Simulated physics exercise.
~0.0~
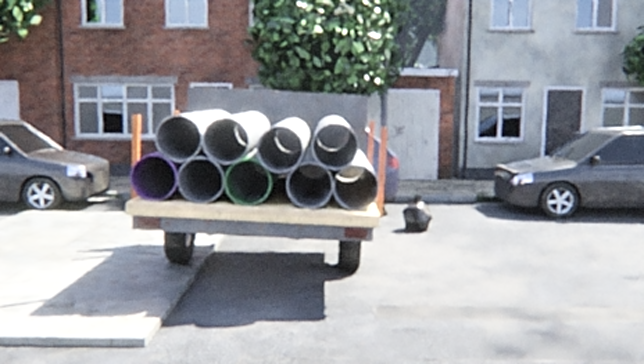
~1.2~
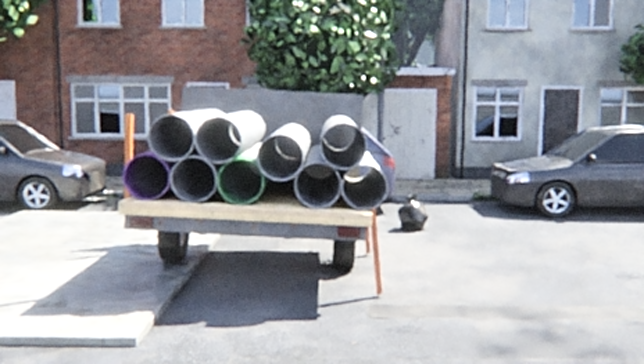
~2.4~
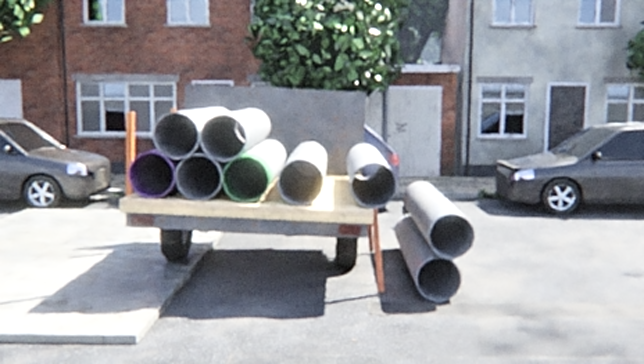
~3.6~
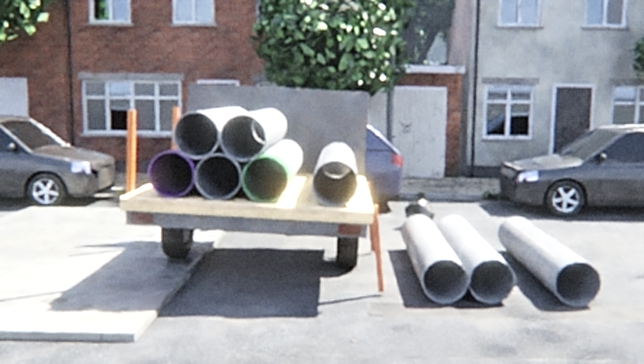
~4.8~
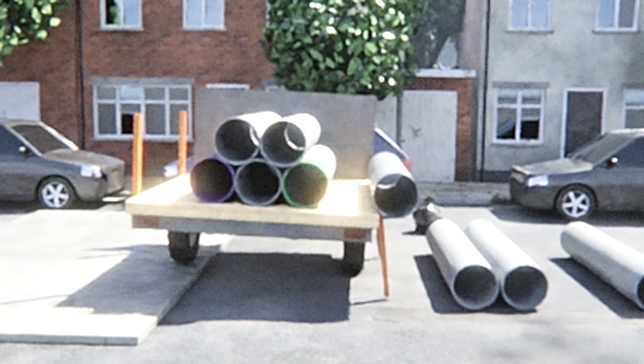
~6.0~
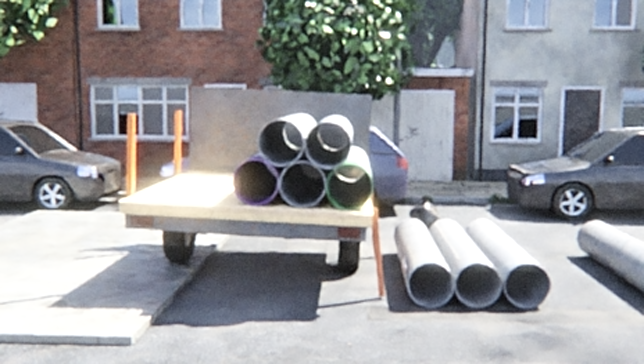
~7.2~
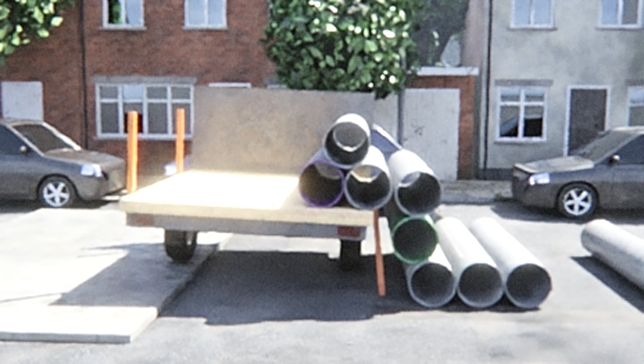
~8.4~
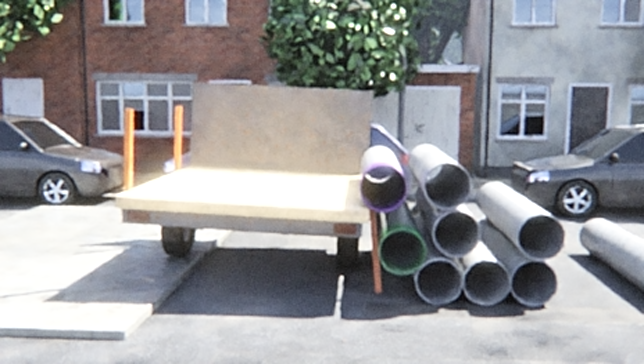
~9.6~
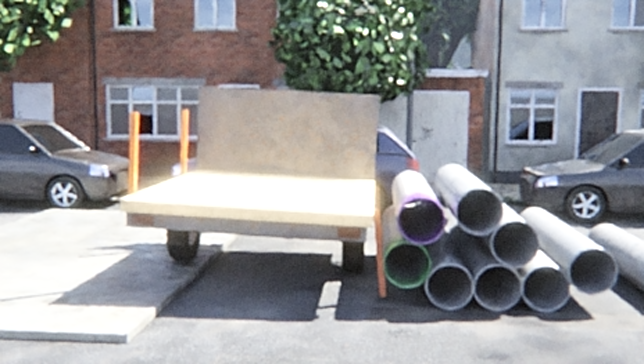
The clip shows nine pipes stacked on a flat trailer in a street as the right-hand posts swing down and the pipes roll off that side in turn, purple and green ones last, leaving the deck empty and the pipes heaped beside it.
